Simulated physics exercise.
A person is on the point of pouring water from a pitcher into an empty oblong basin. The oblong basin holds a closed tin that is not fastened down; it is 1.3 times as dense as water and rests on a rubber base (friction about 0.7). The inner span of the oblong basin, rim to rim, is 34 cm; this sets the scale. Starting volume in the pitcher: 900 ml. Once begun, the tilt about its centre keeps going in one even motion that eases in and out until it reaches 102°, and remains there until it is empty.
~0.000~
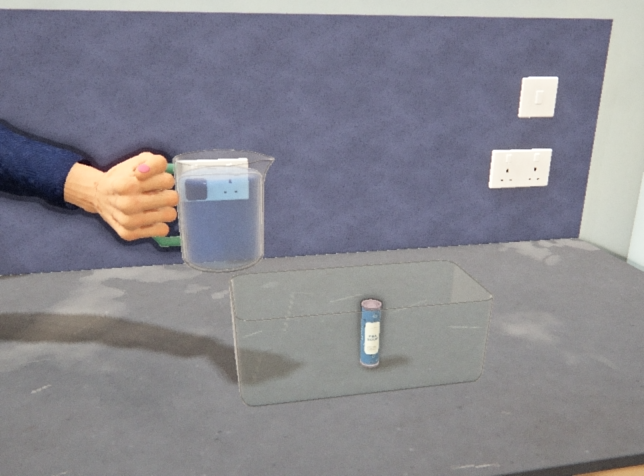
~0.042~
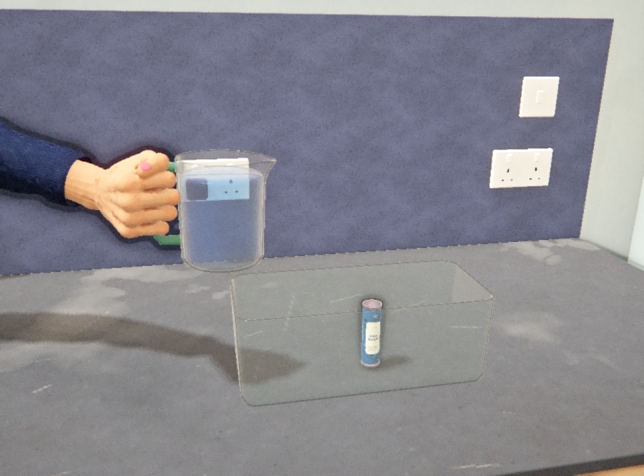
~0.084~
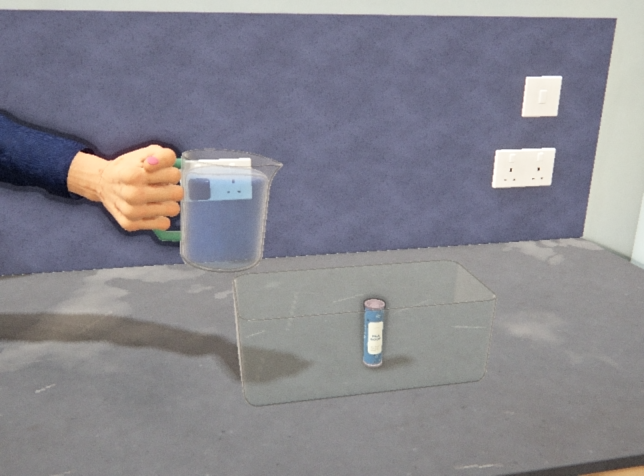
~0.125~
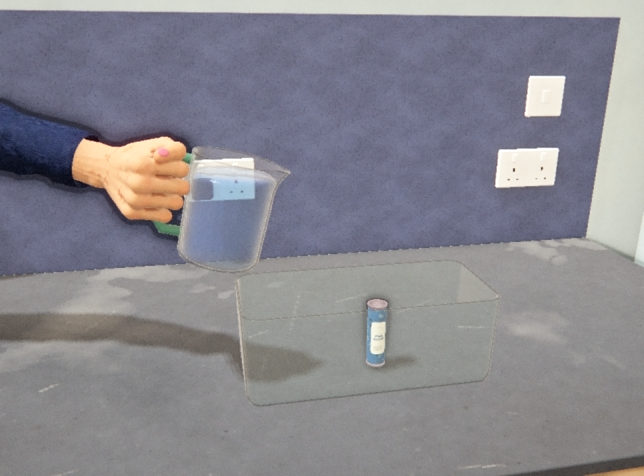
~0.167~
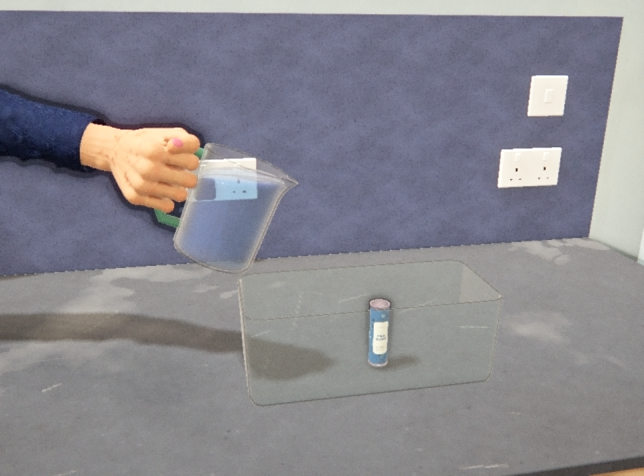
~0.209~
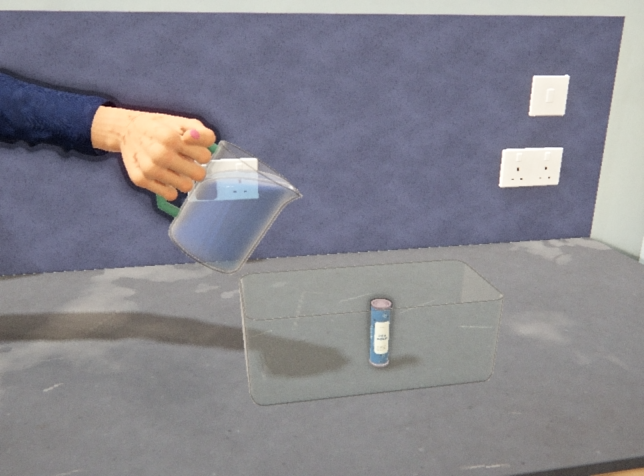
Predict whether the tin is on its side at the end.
The tin is not on its side.
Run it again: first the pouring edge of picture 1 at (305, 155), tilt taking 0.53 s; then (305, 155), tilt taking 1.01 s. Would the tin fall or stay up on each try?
The tin overturns the first time and overturns the second time.
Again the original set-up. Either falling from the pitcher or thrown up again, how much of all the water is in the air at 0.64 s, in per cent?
Estimate: Around 14 per cent.
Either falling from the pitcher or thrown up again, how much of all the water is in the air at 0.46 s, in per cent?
22 %.
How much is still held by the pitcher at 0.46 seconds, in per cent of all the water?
Near 60 in a hundred.
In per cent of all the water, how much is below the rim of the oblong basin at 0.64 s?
About 64 per cent.
By 0.46 s the tilt is 97° and 61 per cent is still to pour; the tin stands where it began.
By 0.64 s the tilt is 102° and 22 per cent is still to pour; the tin stands where it began.
By 0.82 s the tilt is 102° and 6 per cent is still to pour; the tin stands where it began.
By 1.03 s the tilt is 102° and 1 per cent is still to pour; the tin stands where it began.
At rest the tin stands where it began.
